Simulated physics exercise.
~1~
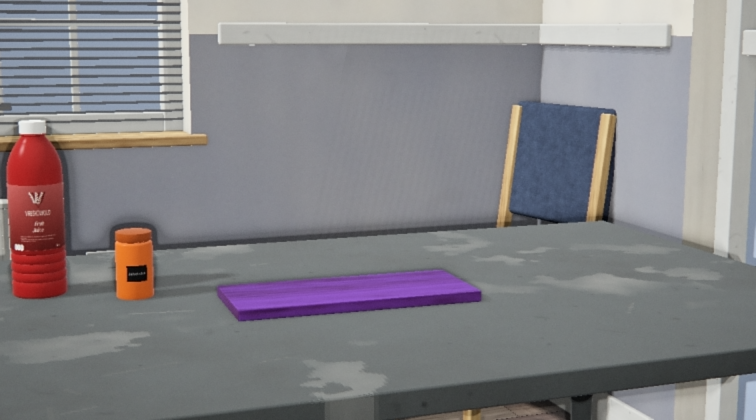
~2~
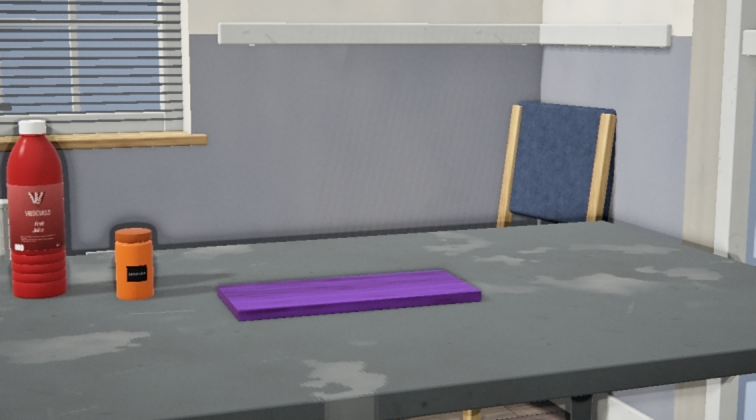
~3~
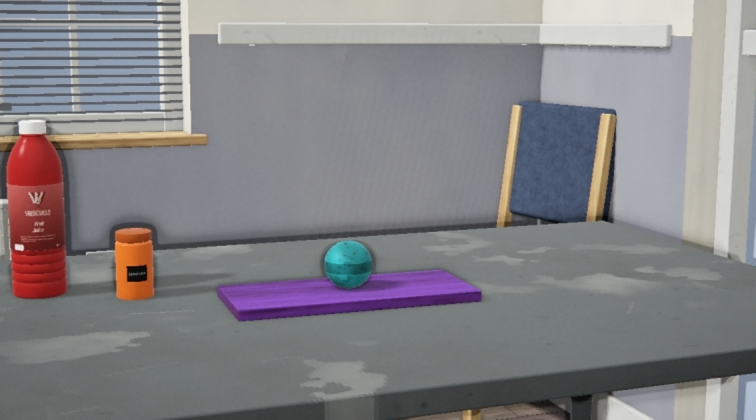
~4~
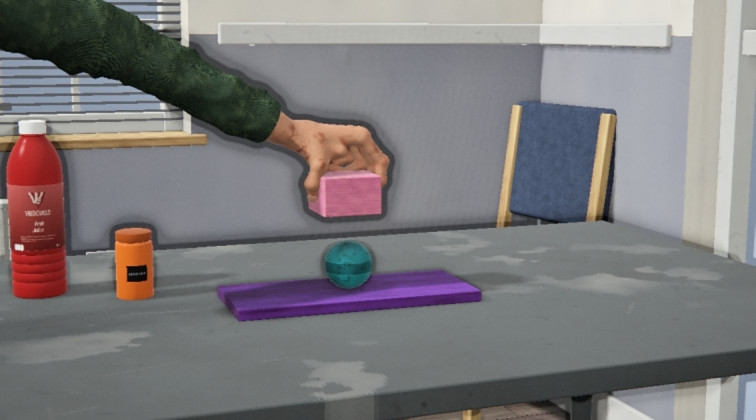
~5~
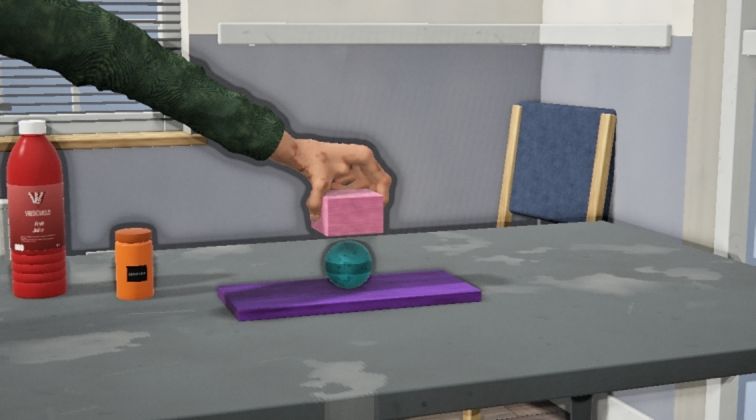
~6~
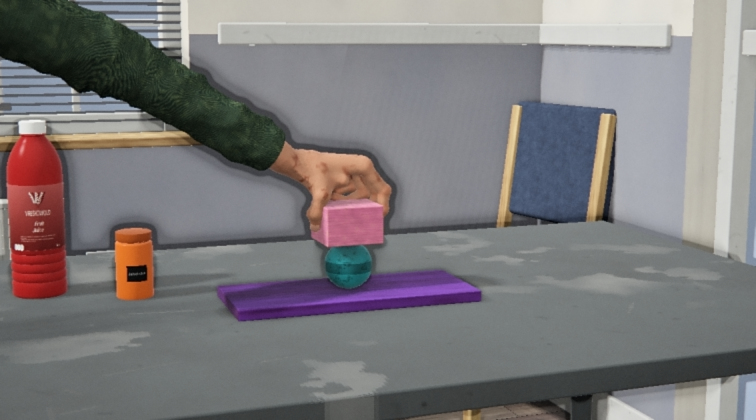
At the start, a purple board lies on a grey table beside a red bottle and an orange container, with nothing moving. A turquoise ball then appears on the board. A hand in a dark green sleeve holds a pink block above the ball and lowers it a short way onto the top.
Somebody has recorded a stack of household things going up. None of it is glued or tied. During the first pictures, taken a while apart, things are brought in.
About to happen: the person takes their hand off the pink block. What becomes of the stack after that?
I expect the pile not to stay intact.
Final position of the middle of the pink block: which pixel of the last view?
It finishes at about (279, 265).
Then, 0.50 s later than the last frame, pink block tilted by 31° near (326, 228).
Then, 0.70 s later than the last frame, pink block now fallen.
Then, 1.40 s later than the last frame, nothing new.
When it is over, fallen, pink block; the other 4 as before. End places, in pixels of the last picture, pink block near (279, 265). The pile gives way.
